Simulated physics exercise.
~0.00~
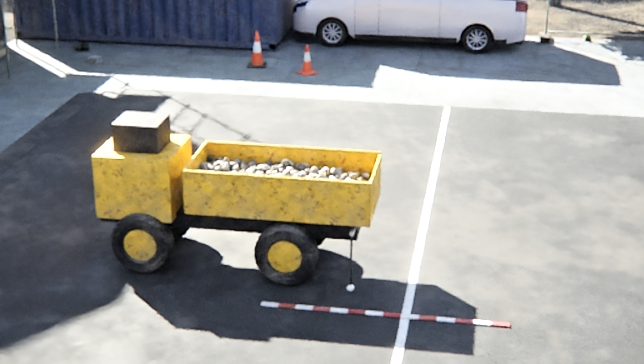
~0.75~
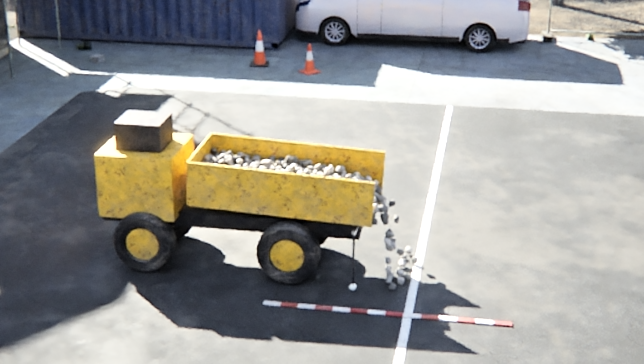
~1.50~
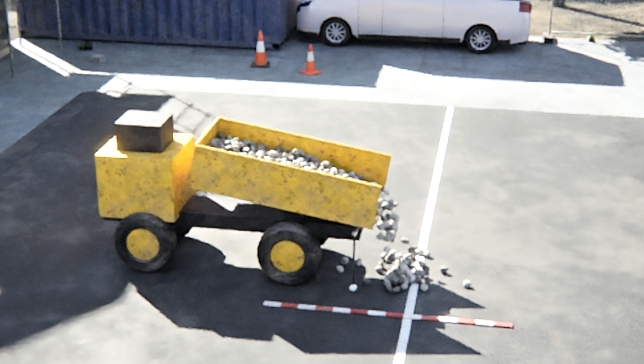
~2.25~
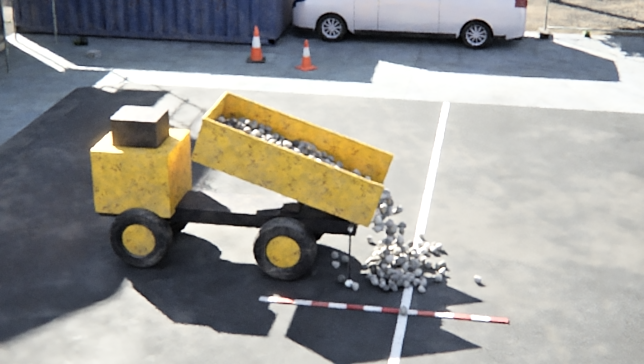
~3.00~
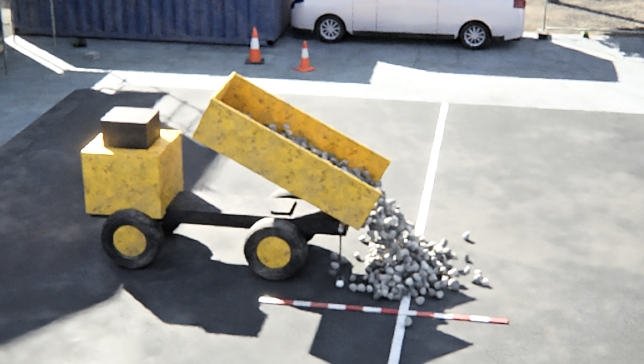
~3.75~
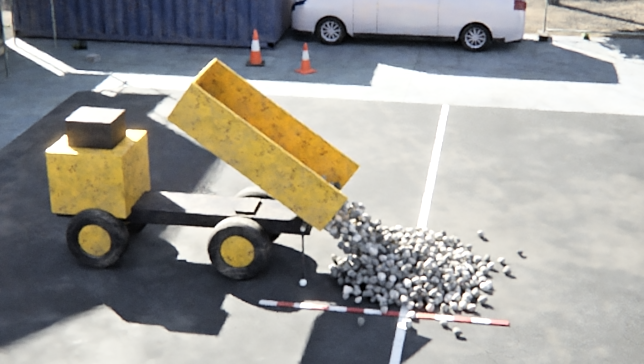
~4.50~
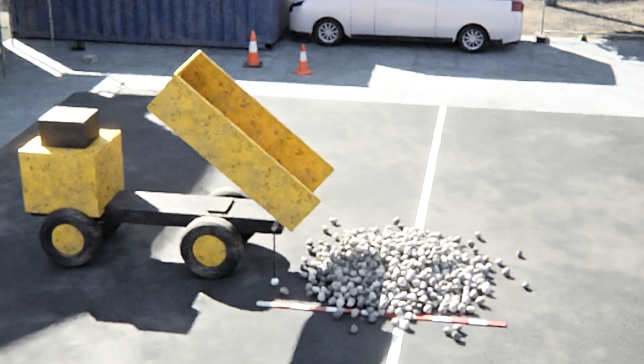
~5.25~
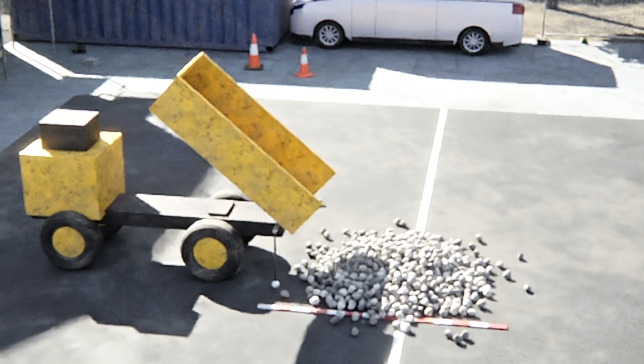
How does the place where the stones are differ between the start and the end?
At the start the stones were loaded in the truck's yellow body. At the end they lay in a spread-out heap on the ground to the right of the truck, across the white line.
